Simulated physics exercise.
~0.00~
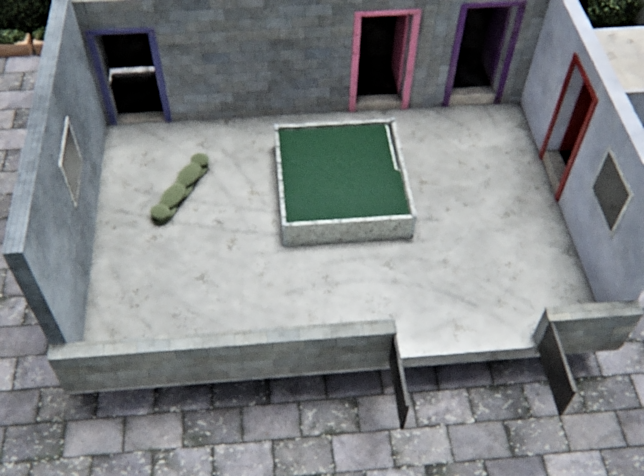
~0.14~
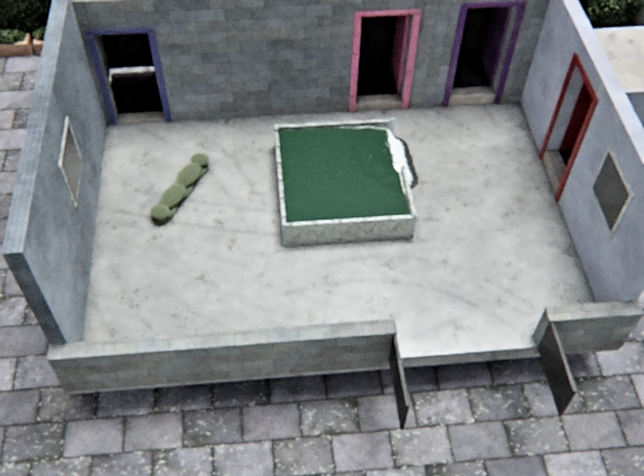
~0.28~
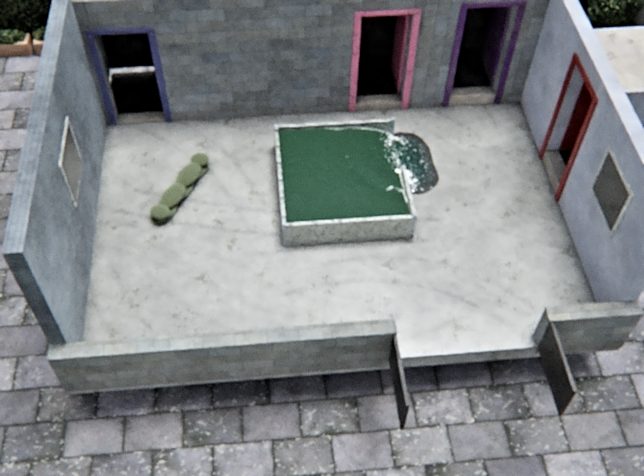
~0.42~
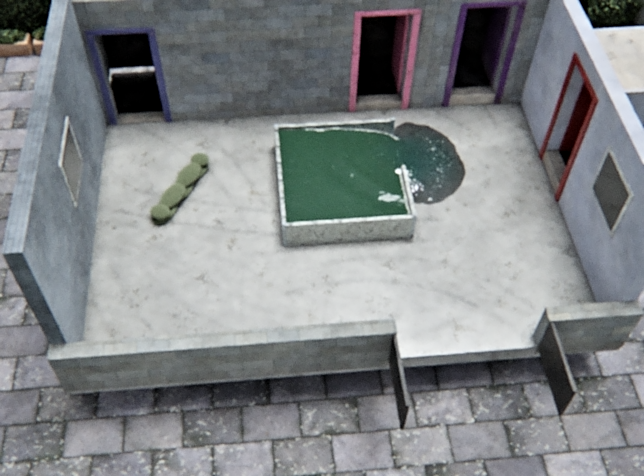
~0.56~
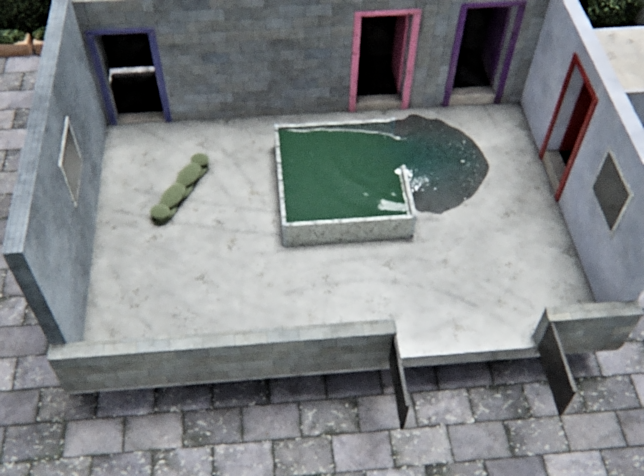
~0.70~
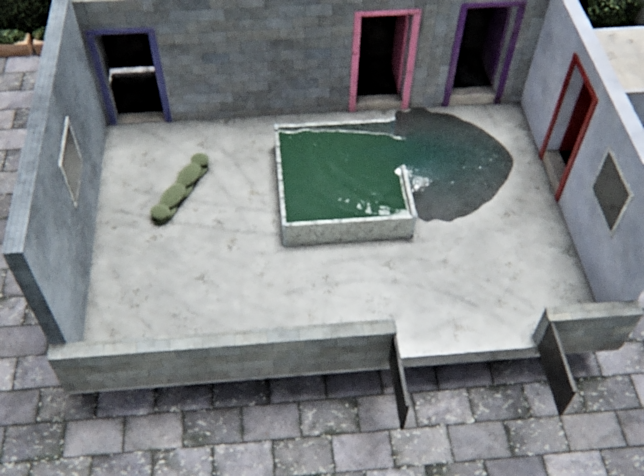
Green water poured out through the right side of a low square tank in a walled yard, spreading in a widening dark puddle across the pale floor toward the right, while everything else stayed still.
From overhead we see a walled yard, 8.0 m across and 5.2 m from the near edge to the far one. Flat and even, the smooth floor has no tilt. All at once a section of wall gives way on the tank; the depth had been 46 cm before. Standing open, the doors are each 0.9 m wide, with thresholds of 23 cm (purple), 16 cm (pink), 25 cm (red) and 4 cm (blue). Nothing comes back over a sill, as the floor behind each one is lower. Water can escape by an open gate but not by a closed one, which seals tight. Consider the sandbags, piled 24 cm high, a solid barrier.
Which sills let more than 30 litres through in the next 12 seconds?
Result: Purple door: Fails to top it, pink door: Fails to top it, red door: Fails to top it, blue door: Fails to top it.
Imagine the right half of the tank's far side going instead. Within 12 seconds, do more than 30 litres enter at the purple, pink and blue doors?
Then purple would come out on the low side, pink on the high side and blue on the high side.
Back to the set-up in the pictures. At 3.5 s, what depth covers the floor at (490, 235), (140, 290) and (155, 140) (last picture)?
Spot by spot: Some 1, 0, then 0 cm.
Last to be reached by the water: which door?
I'd say the blue one.
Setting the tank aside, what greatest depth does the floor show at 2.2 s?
Max around 36 cm.
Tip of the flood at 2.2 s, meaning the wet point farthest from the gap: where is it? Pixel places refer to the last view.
Somewhere about (587, 279).
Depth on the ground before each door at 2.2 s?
Door by door in cm, purple shows 15, pink shows 2, red shows 21, blue shows 0.
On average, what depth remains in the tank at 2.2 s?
Average depth: About 29 cm.
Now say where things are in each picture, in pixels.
In the first picture, still water, 46 cm deep, in the tank at (342, 172).
In the second picture, water pours out at (394, 159) and has run 0.6 m, to (409, 186); typically 5 cm deep outside, 46 cm at the tank's back.
In the third picture, the front is at (429, 185), 0.8 m from the gap at (394, 159); 0.7 m2 of floor is under water; 46 cm left at the back of the tank.
In the fourth picture, water pours out at (394, 159) and has run 1.2 m, to (460, 173); typically 6 cm deep outside, 46 cm at the tank's back.
In the fifth picture, the front is at (482, 169), 1.6 m from the gap at (394, 159); 2.3 m2 of floor is under water; 46 cm left at the back of the tank.
In the sixth picture, the front is at (507, 165), 2.1 m from the gap at (394, 159); 3.3 m2 of floor is under water; 46 cm left at the back of the tank.
After 1.4 s water covers 20 % of the floor and is deepest (26 cm) near (402, 152); purple door 10 cm at the sill, 0 L in, pink door not reached, red door 17 cm at the sill, 0 L in, blue door not reached.
After 2.2 s water covers 20 % of the floor and is deepest (36 cm) near (523, 111); purple door 15 cm at the sill, 0 L in, pink door 2 cm at the sill, 0 L in, red door 21 cm at the sill, 0 L in, blue door not reached.
After 3.5 s water covers 25 % of the floor and is deepest (22 cm) near (479, 148); purple door 20 cm at the sill, 2 L in, pink door 2 cm at the sill, 0 L in, red door 18 cm at the sill, 0 L in, blue door not reached.
After 7.0 s water covers 50 % of the floor and is deepest (14 cm) near (583, 270); purple door 12 cm at the sill, 3 L in, pink door 4 cm at the sill, 0 L in, red door 12 cm at the sill, 0 L in, blue door not reached.
After 12.0 s water covers 90 % of the floor and is deepest (8 cm) near (571, 330); purple door 7 cm at the sill, 3 L in, pink door 4 cm at the sill, 0 L in, red door 6 cm at the sill, 0 L in, blue door 4 cm at the sill, 0 L in.
